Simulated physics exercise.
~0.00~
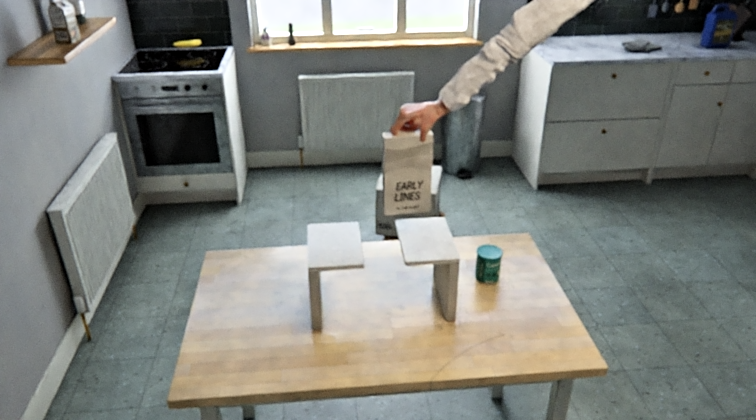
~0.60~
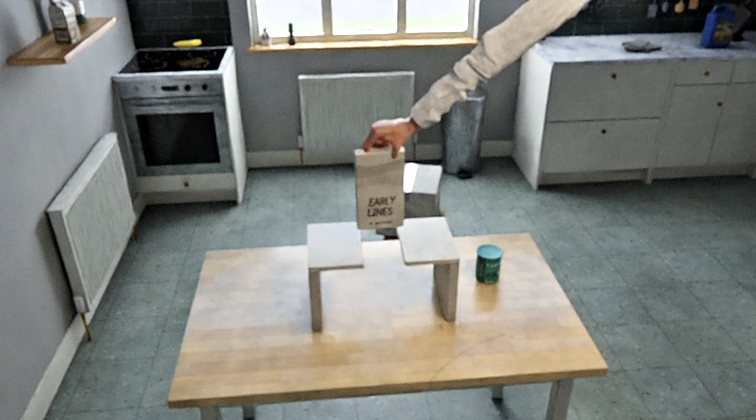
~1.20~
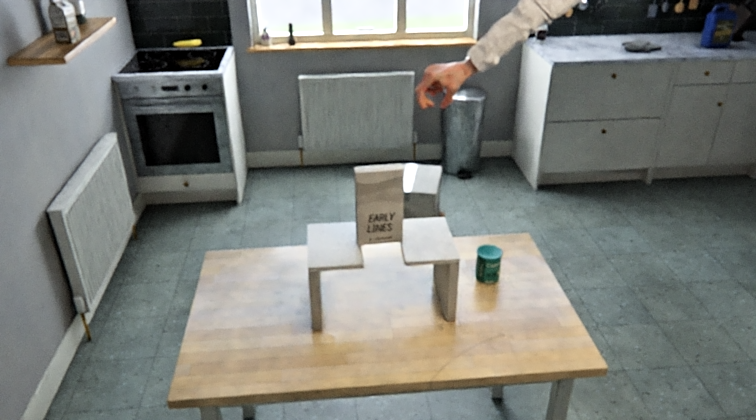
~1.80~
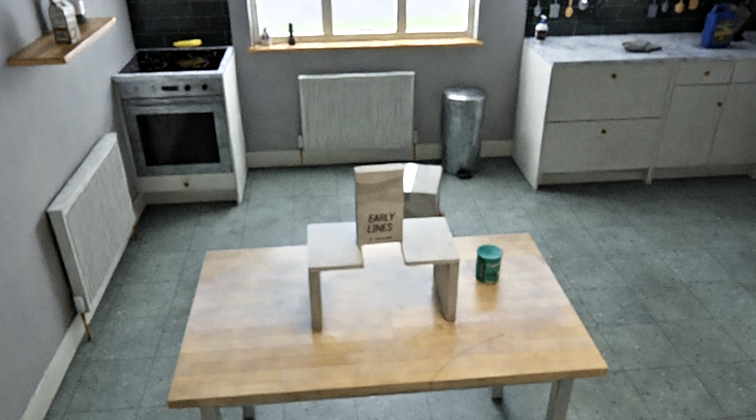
A hand lowers a white book over a stand's gap, releases it, and it stays upright.
